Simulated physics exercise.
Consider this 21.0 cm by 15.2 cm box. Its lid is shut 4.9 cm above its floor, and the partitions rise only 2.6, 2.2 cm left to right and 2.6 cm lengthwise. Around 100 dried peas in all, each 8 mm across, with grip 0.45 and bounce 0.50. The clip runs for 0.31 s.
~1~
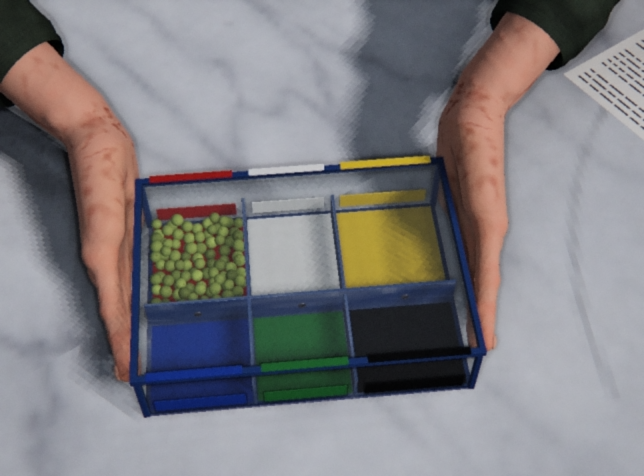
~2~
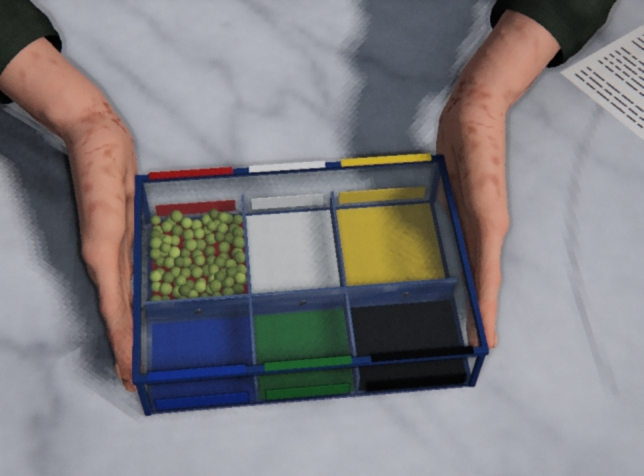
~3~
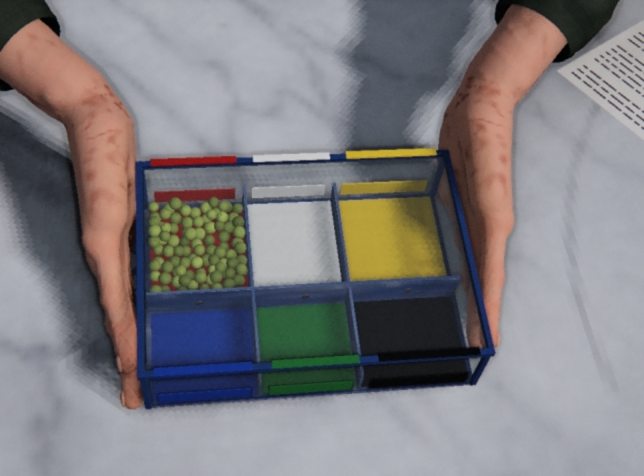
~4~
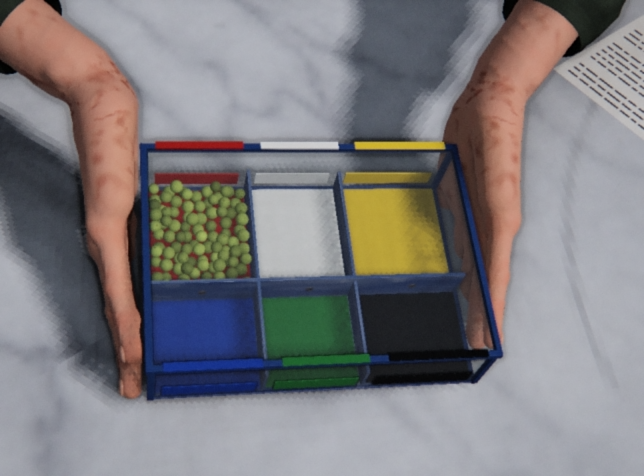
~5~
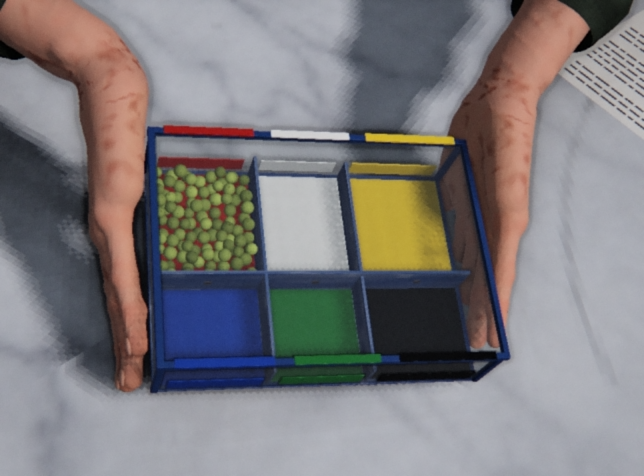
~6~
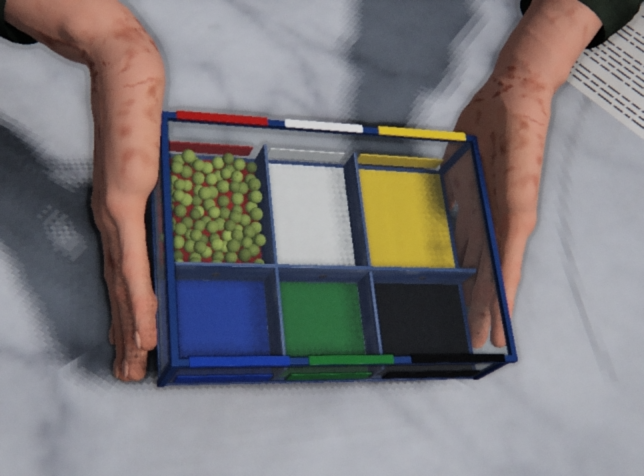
To begin with, two hands hold a clear, blue-edged box with six coloured compartments on a marbled surface, small green balls filling the red one at upper left. The hands then gradually tilt the box toward its right front corner, shifting it slightly rightward, while the balls stay in the red section.
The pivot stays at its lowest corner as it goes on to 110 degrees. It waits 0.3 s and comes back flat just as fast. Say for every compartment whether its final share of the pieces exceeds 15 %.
Red: Does not exceed, blue: Does not exceed, green: Does not exceed, yellow: Does not exceed, white: Does not exceed, black: Exceeds.
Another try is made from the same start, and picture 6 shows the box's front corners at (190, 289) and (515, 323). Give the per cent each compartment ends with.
By the end, red has 0%, blue has 0%, green has 0%, yellow has 100%, white has 0% and black has 0%.
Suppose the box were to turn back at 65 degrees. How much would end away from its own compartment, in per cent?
Some 10 per cent.
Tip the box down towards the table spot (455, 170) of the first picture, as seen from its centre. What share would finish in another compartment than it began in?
About 95 per cent.
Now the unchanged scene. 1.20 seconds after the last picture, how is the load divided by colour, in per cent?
Red 5; blue 0; green 20; yellow 0; white 0; black 75.
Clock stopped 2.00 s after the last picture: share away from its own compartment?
Close to 100 in a hundred.
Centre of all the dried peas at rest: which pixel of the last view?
Centre at rest: Approx. (429, 344) px.
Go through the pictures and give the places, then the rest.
The first frame shows box tilt 0 degrees, front corners at (137, 378) and (479, 349); red 100 %.
The second frame shows box tilt 1 degrees, front corners at (140, 377) and (482, 348).
The third frame shows box tilt 6 degrees, front corners at (144, 372) and (488, 350), lowest corner right front.
The fourth frame shows box tilt 11 degrees, front corners at (153, 367) and (495, 351), lowest corner right front.
The fifth frame shows box tilt 17 degrees, front corners at (163, 363) and (503, 354), lowest corner right front.
The sixth frame shows box tilt 22 degrees, front corners at (178, 360) and (510, 356), lowest corner right front; red 100 %.
Then, 1.20 s after the last picture, tilt 110 degrees; red 5 %, green 20 %, black 75 %.
Then, 2.00 s after the last picture, tilt 55 degrees; black 100 %.
Then, 2.82 s after the last picture, tilt 0 degrees; black 100 %.
In the end, red 0 %, blue 0 %, green 0 %, yellow 0 %, white 0 %, black 100 %.
